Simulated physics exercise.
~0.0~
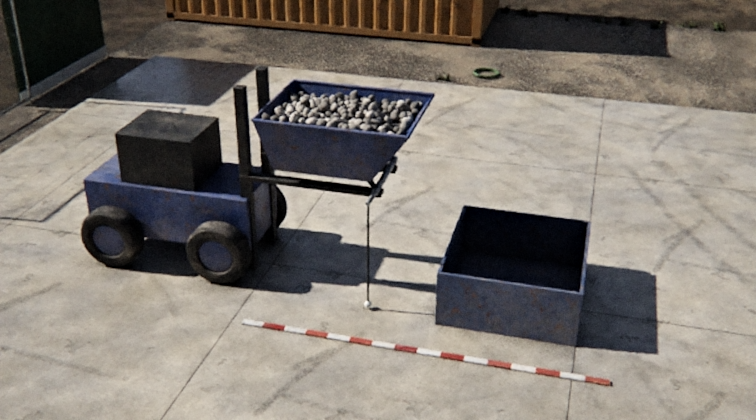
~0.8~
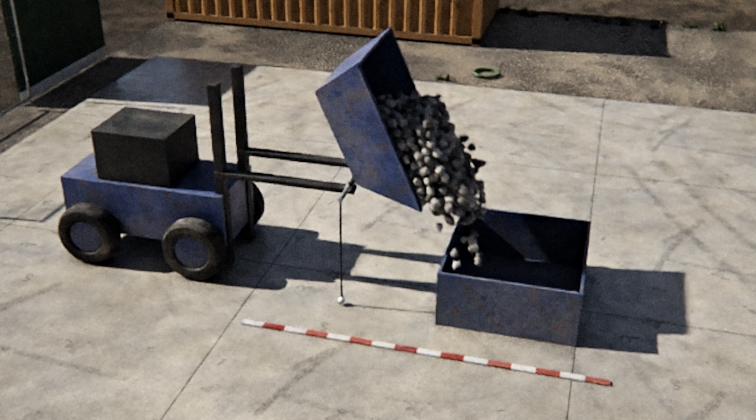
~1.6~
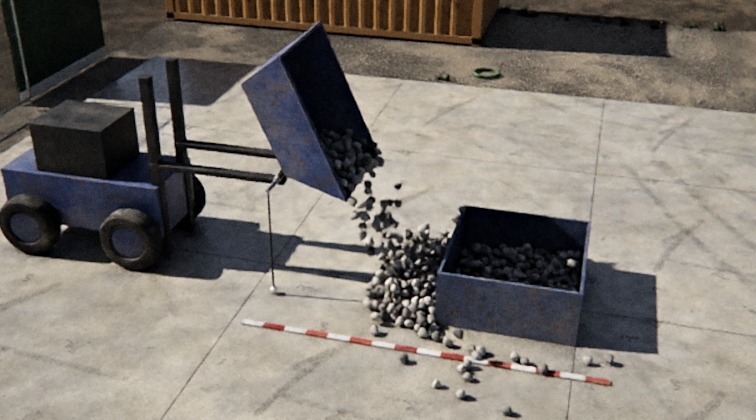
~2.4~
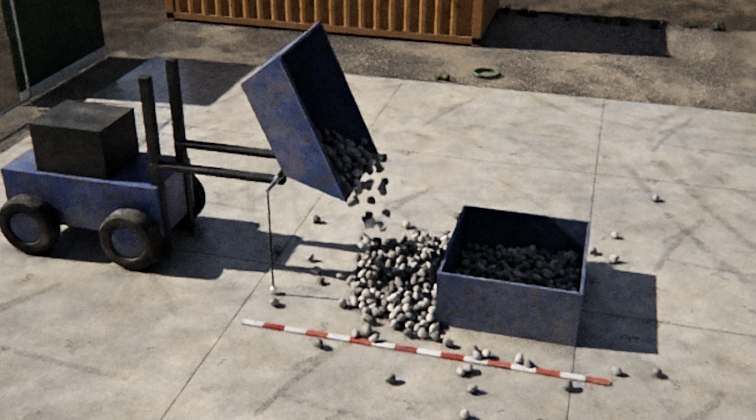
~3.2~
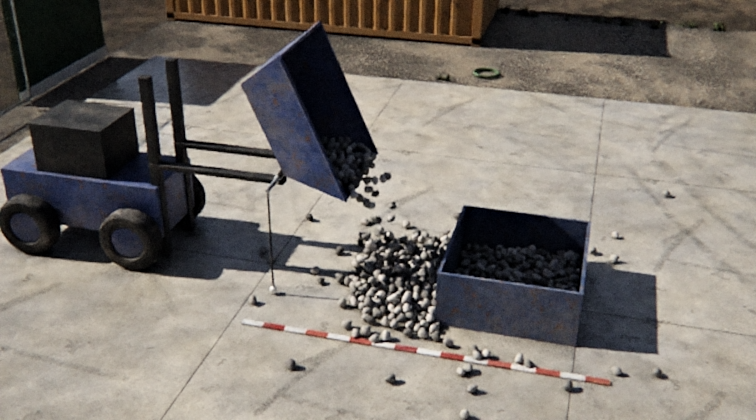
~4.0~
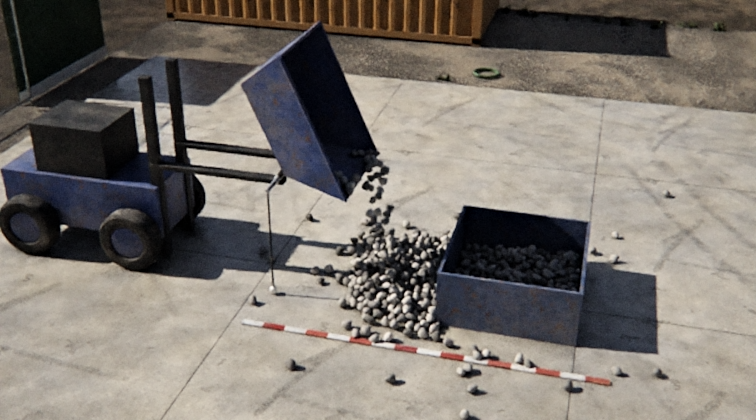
On a sunlit concrete yard seen from above at an angle, with an orange container behind, a dark blue forklift at left holds a blue skip of grey cobbles. An open blue bin stands at right, behind a red and white staff, and a white ball hangs beneath the skip. The skip tips steeply rightward and cobbles pour toward the bin as the forklift backs left. The retreating skip then spills stones short of the bin, and some scatter across the concrete. Finally, the skip stays tilted with a few last cobbles trickling out, leaving a heap beside the partly filled bin.
